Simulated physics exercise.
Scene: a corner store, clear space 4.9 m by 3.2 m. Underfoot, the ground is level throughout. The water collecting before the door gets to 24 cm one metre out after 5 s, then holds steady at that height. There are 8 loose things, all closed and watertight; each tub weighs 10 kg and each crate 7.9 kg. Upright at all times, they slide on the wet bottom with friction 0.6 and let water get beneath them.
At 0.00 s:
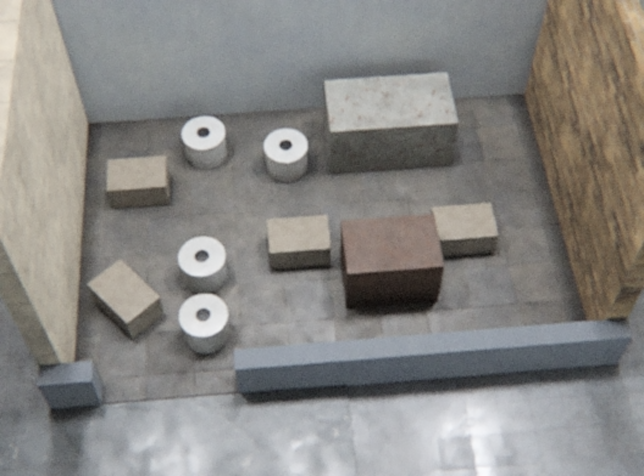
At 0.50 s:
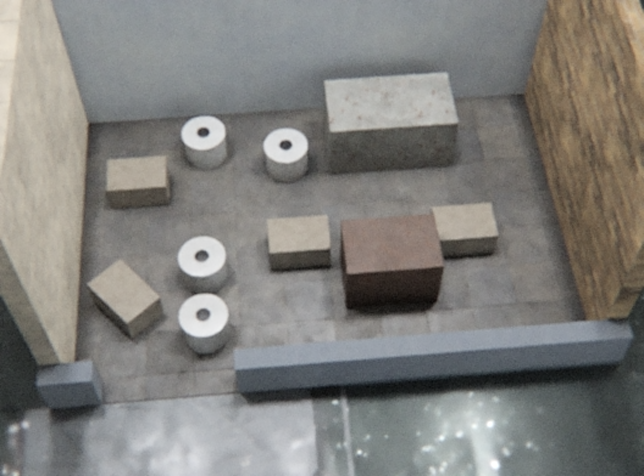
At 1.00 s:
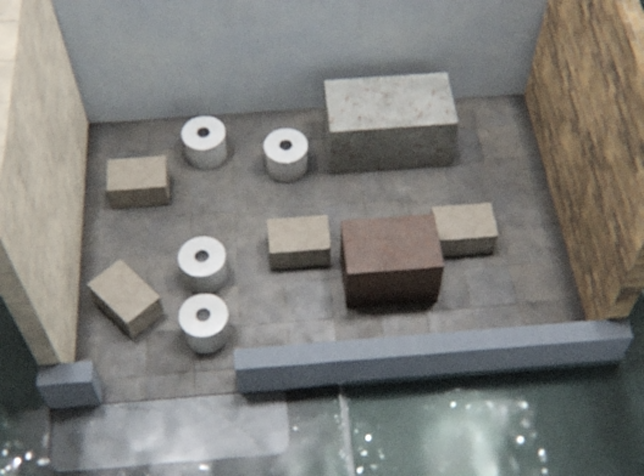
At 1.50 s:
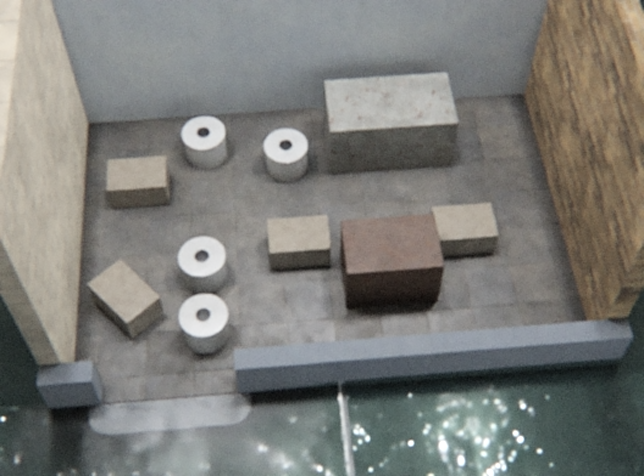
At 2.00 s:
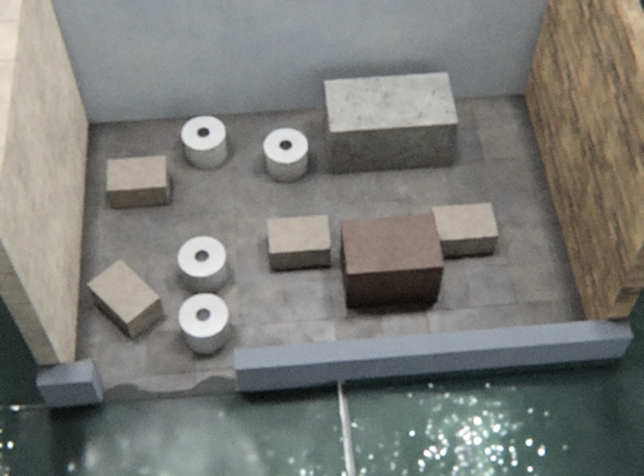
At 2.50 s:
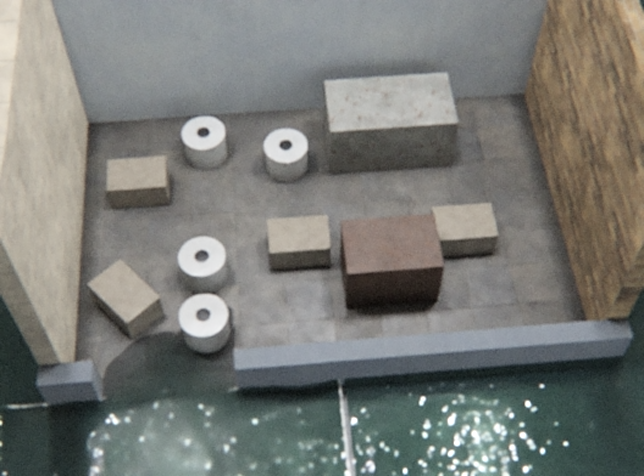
To begin with, pale boxes, white cylinders, a brown block and a large grey block stand on a dry tiled floor between walls. Greenish, glinting water then spreads over the grey ground outside, shrinking the bare patch before the front gap, and finally creeps just inside, while every object stays still.
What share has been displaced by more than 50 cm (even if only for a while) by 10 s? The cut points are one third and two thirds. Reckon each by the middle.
It will be a large share, two thirds or greater.
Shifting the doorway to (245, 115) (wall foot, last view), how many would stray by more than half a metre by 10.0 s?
Then it comes to 7 of them.
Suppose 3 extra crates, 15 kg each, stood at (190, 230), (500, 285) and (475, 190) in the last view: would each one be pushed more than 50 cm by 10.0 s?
Beyond the limit; within the limit; within the limit.
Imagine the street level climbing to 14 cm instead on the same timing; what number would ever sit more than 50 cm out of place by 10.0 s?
In that case 5 of them.
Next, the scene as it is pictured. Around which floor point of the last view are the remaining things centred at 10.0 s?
Around (367, 201).
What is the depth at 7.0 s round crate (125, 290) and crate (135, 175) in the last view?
Depths: Near 16 cm, then near 17 cm.
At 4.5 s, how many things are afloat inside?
Tally: 1 of them.
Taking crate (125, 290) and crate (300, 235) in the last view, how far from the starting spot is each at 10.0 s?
Respectively 250 and 200 cm.
After 3.5 s 0 of 8 are over 50 cm from their spots; 0 afloat.
After 4.5 s 2 of 8 are over 50 cm from their spots; 1 afloat.
After 7.0 s 6 of 8 are over 50 cm from their spots; 5 afloat.
After 10.0 s 7 of 8 are over 50 cm from their spots, and 7 have been at some point; 7 afloat.
